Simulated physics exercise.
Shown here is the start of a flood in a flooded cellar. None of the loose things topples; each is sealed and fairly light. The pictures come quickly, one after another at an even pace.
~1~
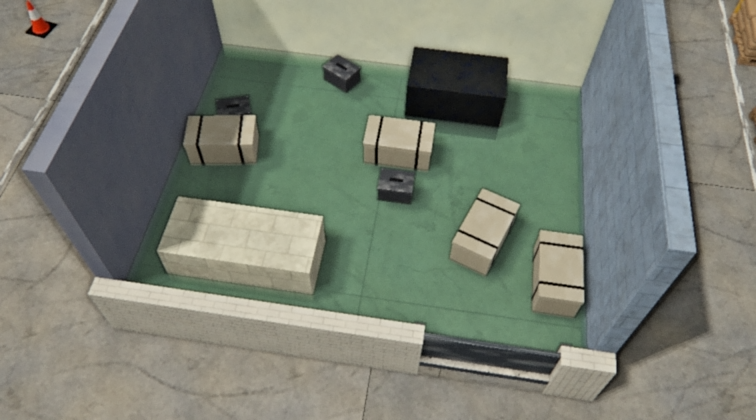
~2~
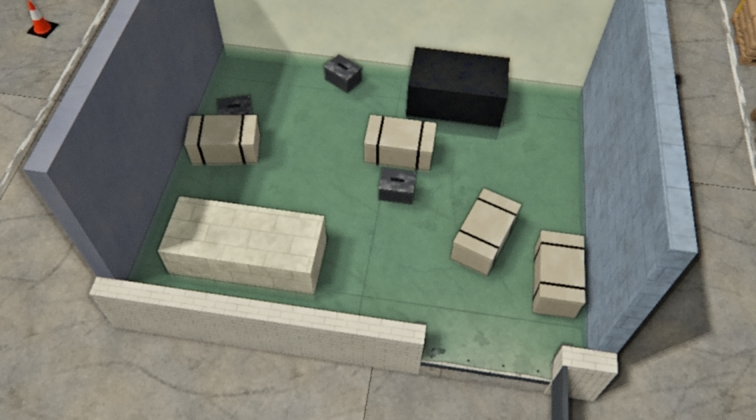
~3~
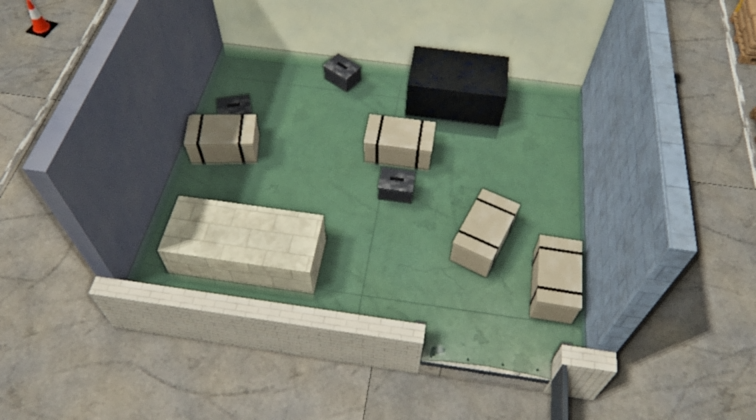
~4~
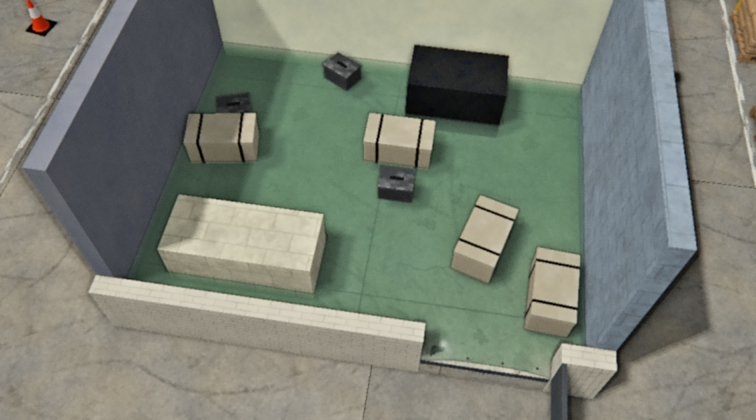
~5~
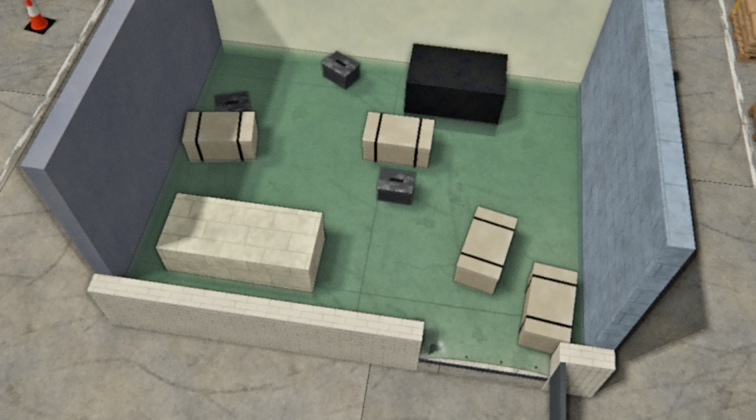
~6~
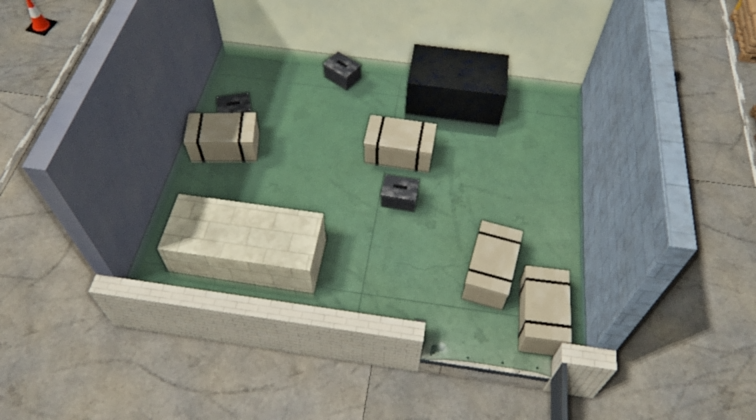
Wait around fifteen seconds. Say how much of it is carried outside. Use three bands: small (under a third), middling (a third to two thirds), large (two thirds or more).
Middling.
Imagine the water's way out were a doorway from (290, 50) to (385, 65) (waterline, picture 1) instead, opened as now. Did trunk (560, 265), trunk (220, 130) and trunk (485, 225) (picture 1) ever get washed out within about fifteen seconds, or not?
Object one: Remains; object two: Leaves; object three: Remains.
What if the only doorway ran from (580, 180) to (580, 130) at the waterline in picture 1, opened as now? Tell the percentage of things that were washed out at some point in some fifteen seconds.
That comes out at 40 in a hundred.
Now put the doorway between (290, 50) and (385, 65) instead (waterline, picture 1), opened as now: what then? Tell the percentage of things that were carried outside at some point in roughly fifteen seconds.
I'd guess around 70 percent.
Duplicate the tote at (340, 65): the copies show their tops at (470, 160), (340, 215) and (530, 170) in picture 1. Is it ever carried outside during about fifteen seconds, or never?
Summary in sequence: Exits at some point, exits at some point, exits at some point.
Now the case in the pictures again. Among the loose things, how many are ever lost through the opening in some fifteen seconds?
So that is 4.
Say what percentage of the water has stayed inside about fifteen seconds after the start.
Roughly 50 in a hundred.
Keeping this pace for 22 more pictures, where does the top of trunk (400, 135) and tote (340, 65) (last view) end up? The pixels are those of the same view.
Estimated: (509, 349); (372, 97).
A moment on, 0 of 7 are out; 7 afloat.
Next, 2 of 7 are out; 5 afloat.
Later, 3 of 7 are out; 4 afloat.
In the end, 4 of 7 are out; 3 afloat.
